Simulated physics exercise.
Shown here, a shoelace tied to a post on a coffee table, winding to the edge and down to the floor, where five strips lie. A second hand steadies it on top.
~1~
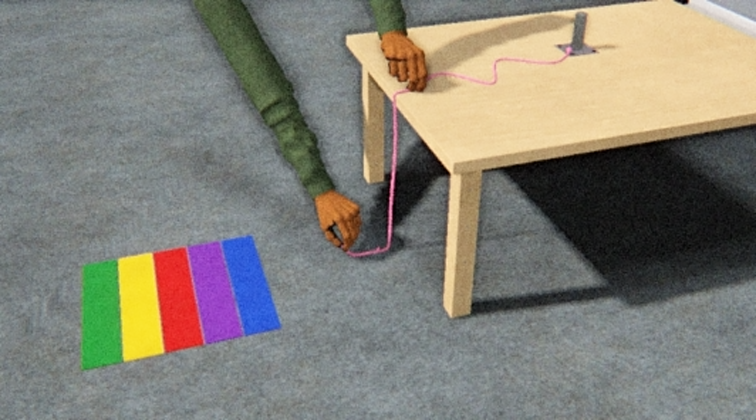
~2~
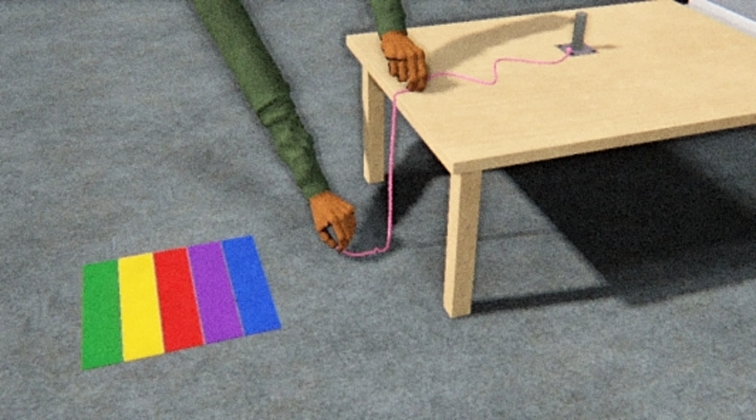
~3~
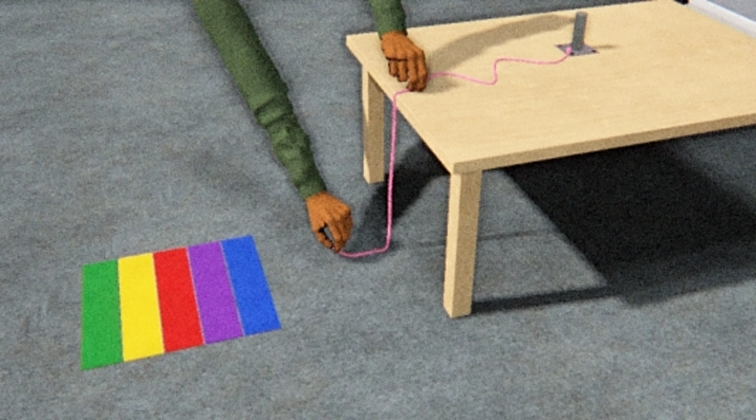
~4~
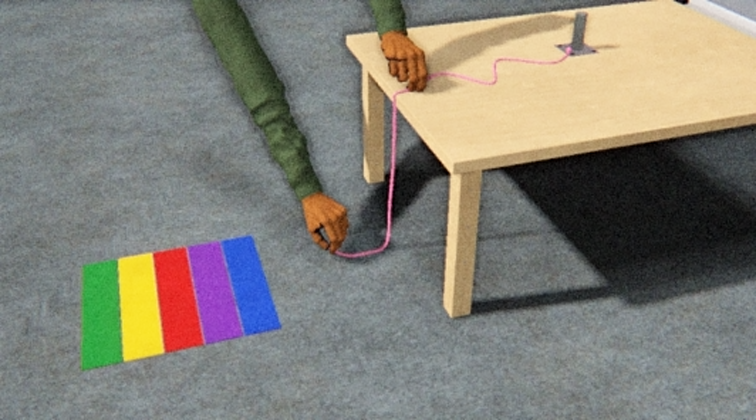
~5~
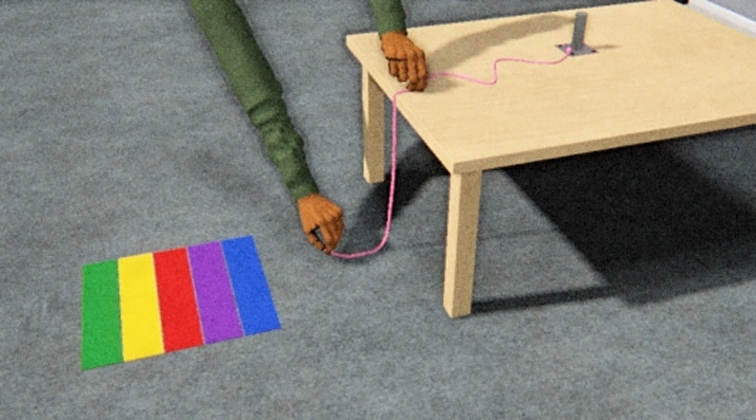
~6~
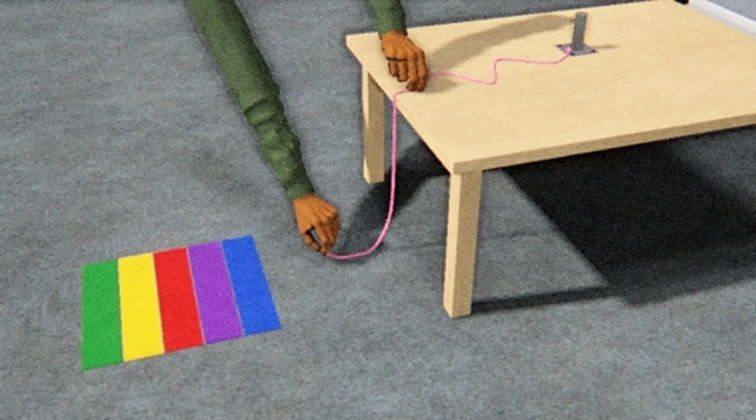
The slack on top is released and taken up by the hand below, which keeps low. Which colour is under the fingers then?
It halts on the yellow strip.
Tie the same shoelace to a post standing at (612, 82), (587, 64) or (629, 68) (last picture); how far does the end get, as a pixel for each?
In that order: (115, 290), (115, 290) and (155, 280).
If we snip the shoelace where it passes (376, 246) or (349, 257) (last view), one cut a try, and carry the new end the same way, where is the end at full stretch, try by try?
Try by try, around (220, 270) and (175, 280).
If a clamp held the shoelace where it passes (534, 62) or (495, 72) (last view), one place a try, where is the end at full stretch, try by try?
Near (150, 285) and (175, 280).
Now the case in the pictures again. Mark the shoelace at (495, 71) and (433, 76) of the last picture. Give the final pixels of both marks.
Near (466, 73) and (379, 101).
Early on, end near (202, 273); over purple.
Midway, end near (159, 281); over red.
At the end of the slack, end near (133, 286); over yellow. Over yellow.
